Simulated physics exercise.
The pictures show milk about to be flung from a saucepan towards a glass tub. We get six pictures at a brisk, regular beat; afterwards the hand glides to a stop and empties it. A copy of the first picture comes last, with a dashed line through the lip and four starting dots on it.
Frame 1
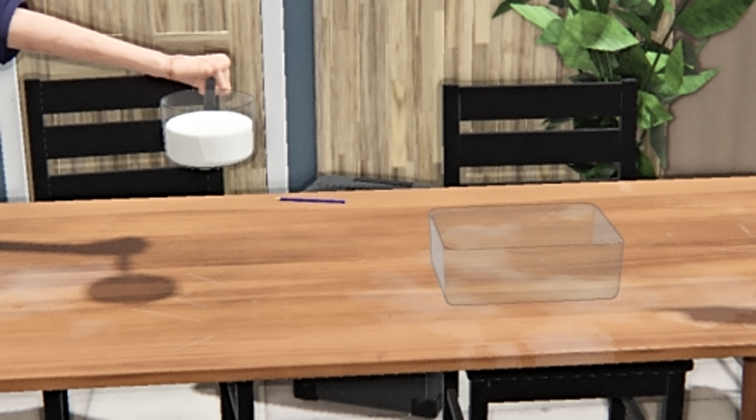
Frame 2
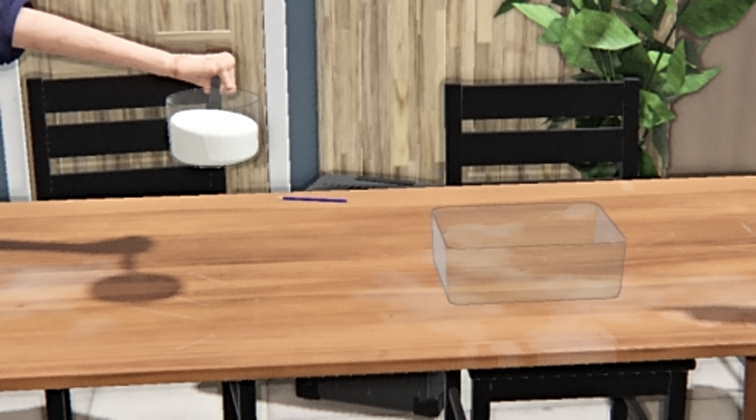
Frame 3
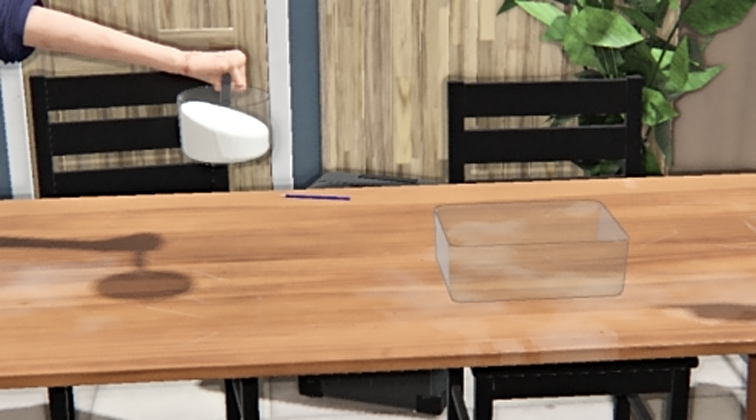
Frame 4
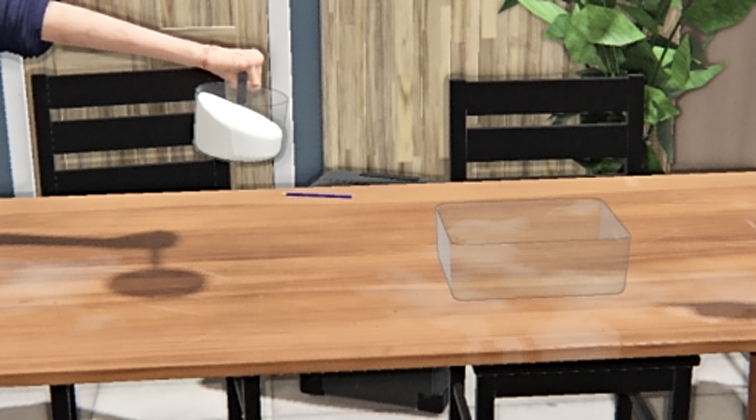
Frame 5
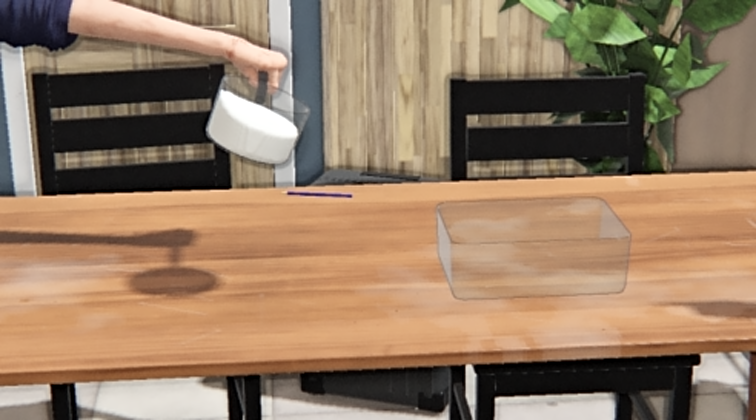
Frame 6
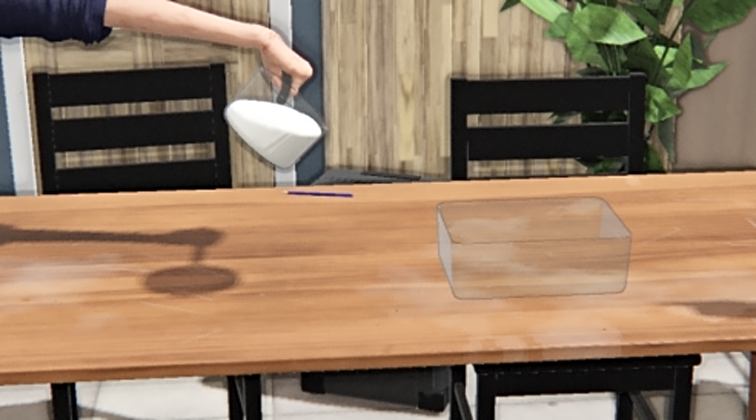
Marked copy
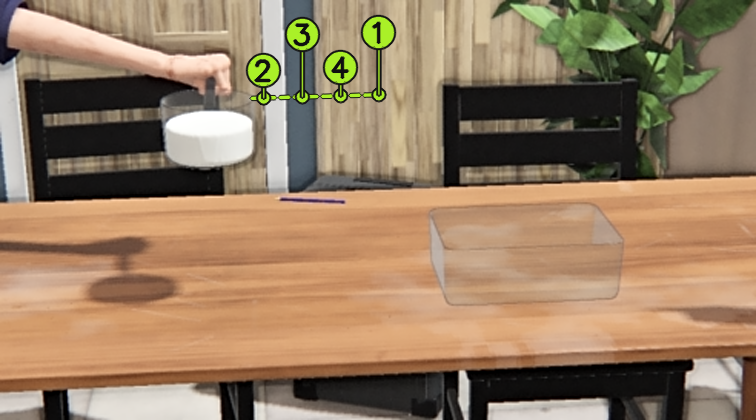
Above a wooden table, a hand moves a saucepan of milk right and tilts it.
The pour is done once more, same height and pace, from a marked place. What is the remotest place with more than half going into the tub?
Choose 3.
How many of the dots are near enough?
Three of the four.
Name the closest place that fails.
Place 2.
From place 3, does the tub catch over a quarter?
Yes, clearly.
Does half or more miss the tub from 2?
Yes.
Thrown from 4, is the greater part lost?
No.
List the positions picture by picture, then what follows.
In the first picture, upright, lip at (252, 98); tub from (444, 304) to (618, 297); nothing has left yet.
In the second picture, upright, lip at (257, 97); nothing has left yet.
In the third picture, upright, lip at (268, 95); nothing has left yet.
In the fourth picture, tipped about 7°, lip at (286, 98); nothing has left yet.
In the fifth picture, tipped about 22°, lip at (308, 109); nothing has left yet.
In the sixth picture, tipped about 43°, lip at (327, 126); nothing has left yet.
In lime, 1 at (378, 94); 2 at (263, 98); 3 at (302, 96); 4 at (340, 95).
For place 1, about 66 % lands in the tub, 4 % falls short and 30 % goes beside or beyond.
For place 2, about 19 % lands in the tub, 77 % falls short and 4 % goes beside or beyond.
For place 3, about 68 % lands in the tub, 19 % falls short and 13 % goes beside or beyond.
For place 4, about 71 % lands in the tub, 4 % falls short and 24 % goes beside or beyond.
